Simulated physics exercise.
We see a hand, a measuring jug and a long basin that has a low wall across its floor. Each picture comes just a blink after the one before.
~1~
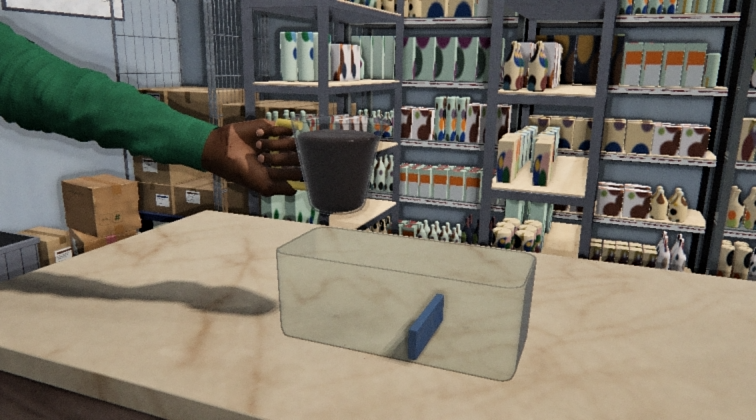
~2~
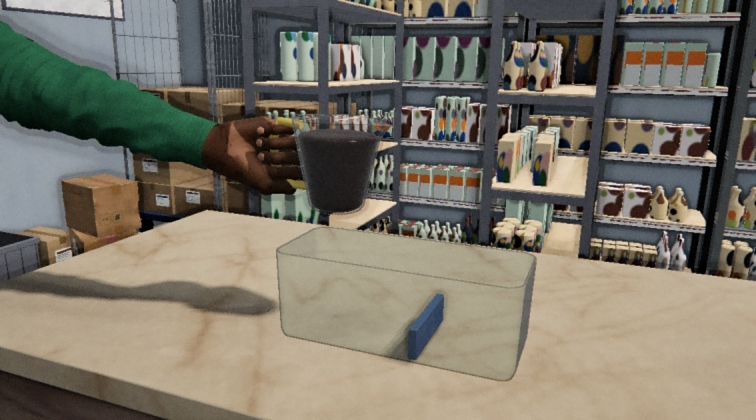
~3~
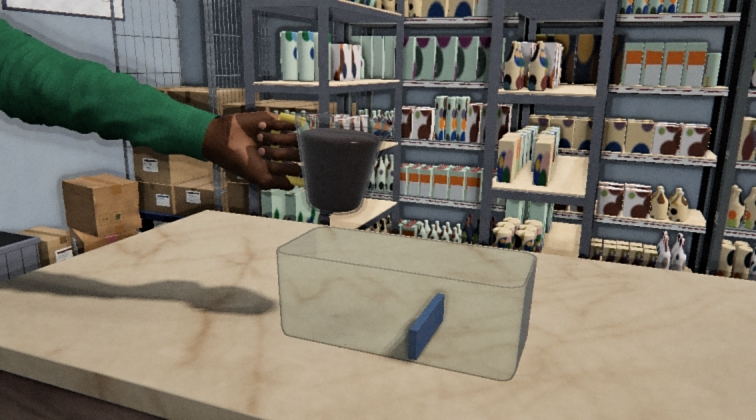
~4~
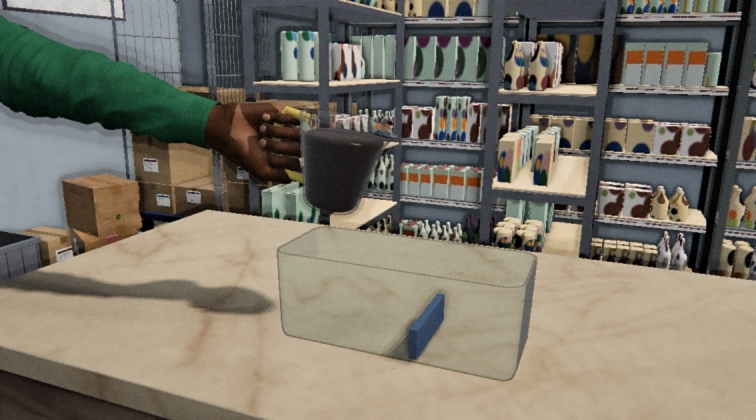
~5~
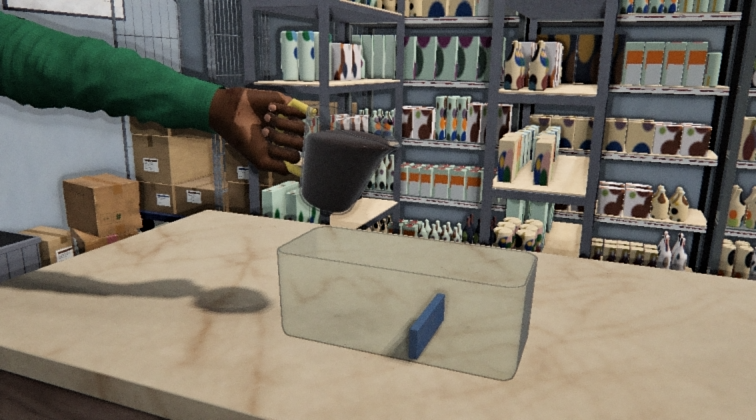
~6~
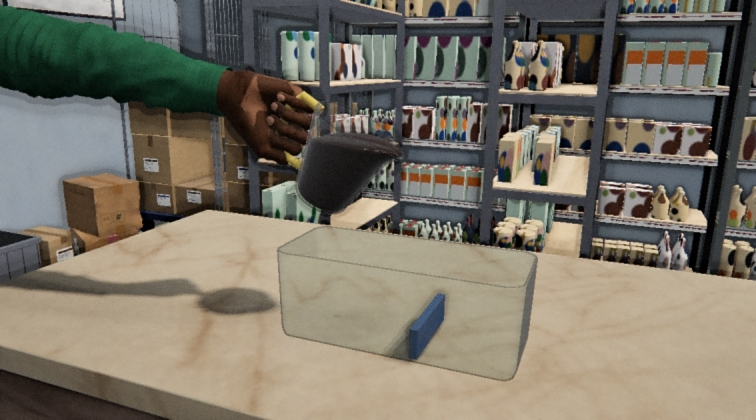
A hand in a green sleeve held a dark jug above a clear basin with a low blue wall inside, keeping it nearly upright at first, then gradually tilting it to the right.
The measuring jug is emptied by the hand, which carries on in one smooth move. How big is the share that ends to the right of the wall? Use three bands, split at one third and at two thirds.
Between a third and two thirds ends up there.
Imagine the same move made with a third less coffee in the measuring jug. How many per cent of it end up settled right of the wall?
Near 20 parts in a hundred.
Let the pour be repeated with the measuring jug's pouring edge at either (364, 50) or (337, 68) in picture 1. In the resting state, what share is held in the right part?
You'd see around 25 per cent, and then around 10 per cent.
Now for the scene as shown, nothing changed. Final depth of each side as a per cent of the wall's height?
Left: 30 %. Right: 50 %.
A moment on, the measuring jug is tipped on its side and 54 per cent is still to pour, 5 is left of the wall and 19 right of it.
Next, the measuring jug is tipped on its side and 14 per cent is still to pour, 34 is left of the wall and 41 right of it.
Then the measuring jug is tipped on its side and 2 per cent is still to pour, 49 is left of the wall and 47 right of it.
Later the measuring jug is tipped on its side and 0 per cent is still to pour, 52 is left of the wall and 47 right of it.
At rest 52 per cent lies left of the wall, 47 right of it and 1 outside.
